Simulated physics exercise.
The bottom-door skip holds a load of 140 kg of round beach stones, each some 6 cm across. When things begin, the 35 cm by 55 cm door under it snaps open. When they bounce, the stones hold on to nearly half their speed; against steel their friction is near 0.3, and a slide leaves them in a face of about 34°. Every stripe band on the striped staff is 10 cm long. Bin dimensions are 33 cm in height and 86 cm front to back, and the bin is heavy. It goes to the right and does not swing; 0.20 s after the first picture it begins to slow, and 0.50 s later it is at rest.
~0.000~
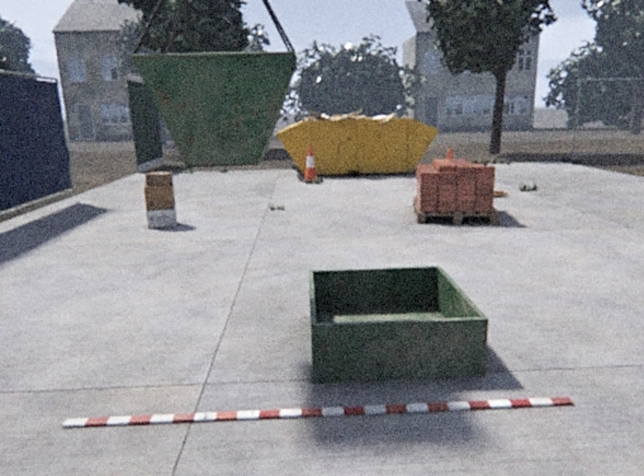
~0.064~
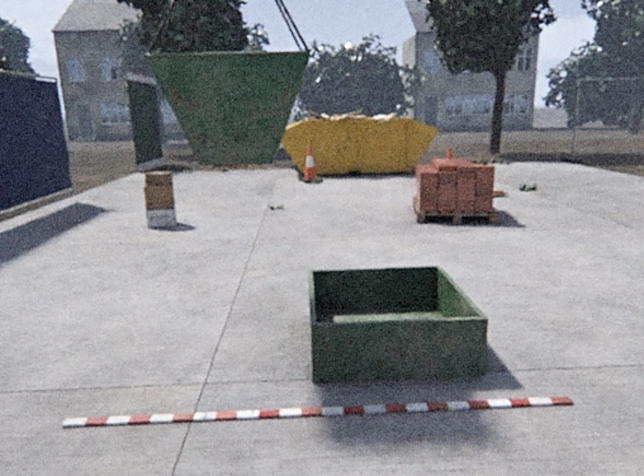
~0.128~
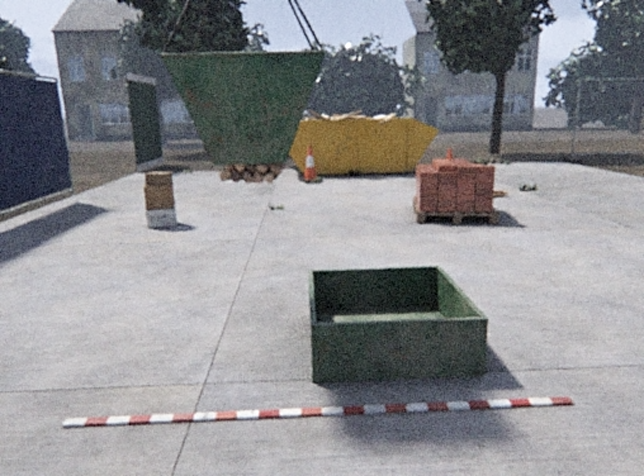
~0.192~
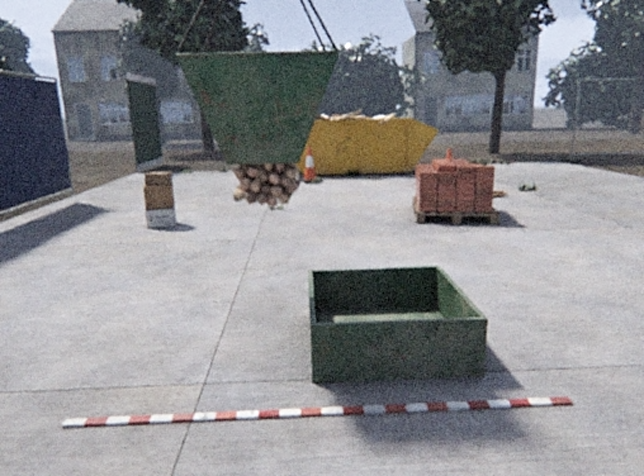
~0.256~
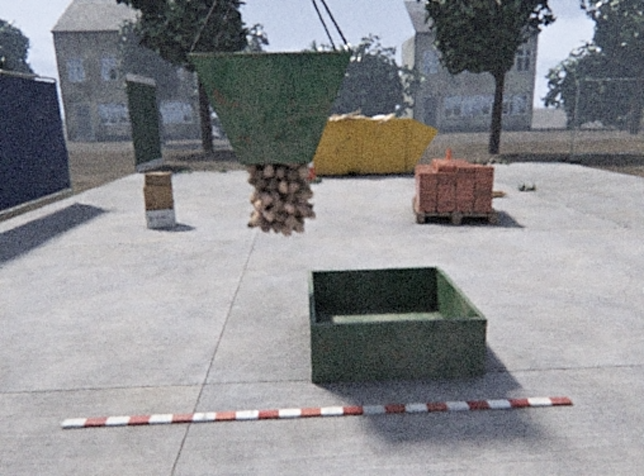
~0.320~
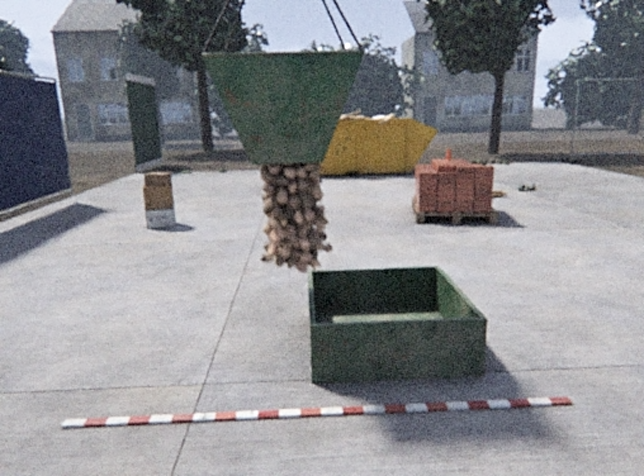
A green skip hanging from cables glides to the right above a concrete yard, past a yellow skip and a pallet of bricks. Round stones begin to emerge from its underside, first a few, then a thickening clump that lengthens into a column beside the open green bin near a striped staff.
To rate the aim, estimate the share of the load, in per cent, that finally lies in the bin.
Roughly 87 per cent finally lies in the bin.
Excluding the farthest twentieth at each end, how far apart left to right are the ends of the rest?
Roughly 120 cm.
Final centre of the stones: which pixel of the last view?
(377, 328).
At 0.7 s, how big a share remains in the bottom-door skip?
I'd put it near 0 per cent.
After 0.7 s, 0 % in the bottom-door skip, 13 % falling or lying left of the bin, 87 % falling or lying in the bin; the stones farthest right are at (448, 325).
After 1.1 s, 0 % in the bottom-door skip, 13 % falling or lying left of the bin, 87 % falling or lying in the bin; the stones farthest right are at (461, 323).
After 1.7 s, 0 % in the bottom-door skip, 13 % falling or lying left of the bin, 87 % falling or lying in the bin; the stones farthest right are at (469, 326).
After 2.6 s, 0 % in the bottom-door skip, 13 % falling or lying left of the bin, 87 % falling or lying in the bin; the stones farthest right are at (469, 326).
After 4.5 s, 0 % in the bottom-door skip, 13 % left of the bin, 87 % in the bin; the stones farthest right are at (469, 326).
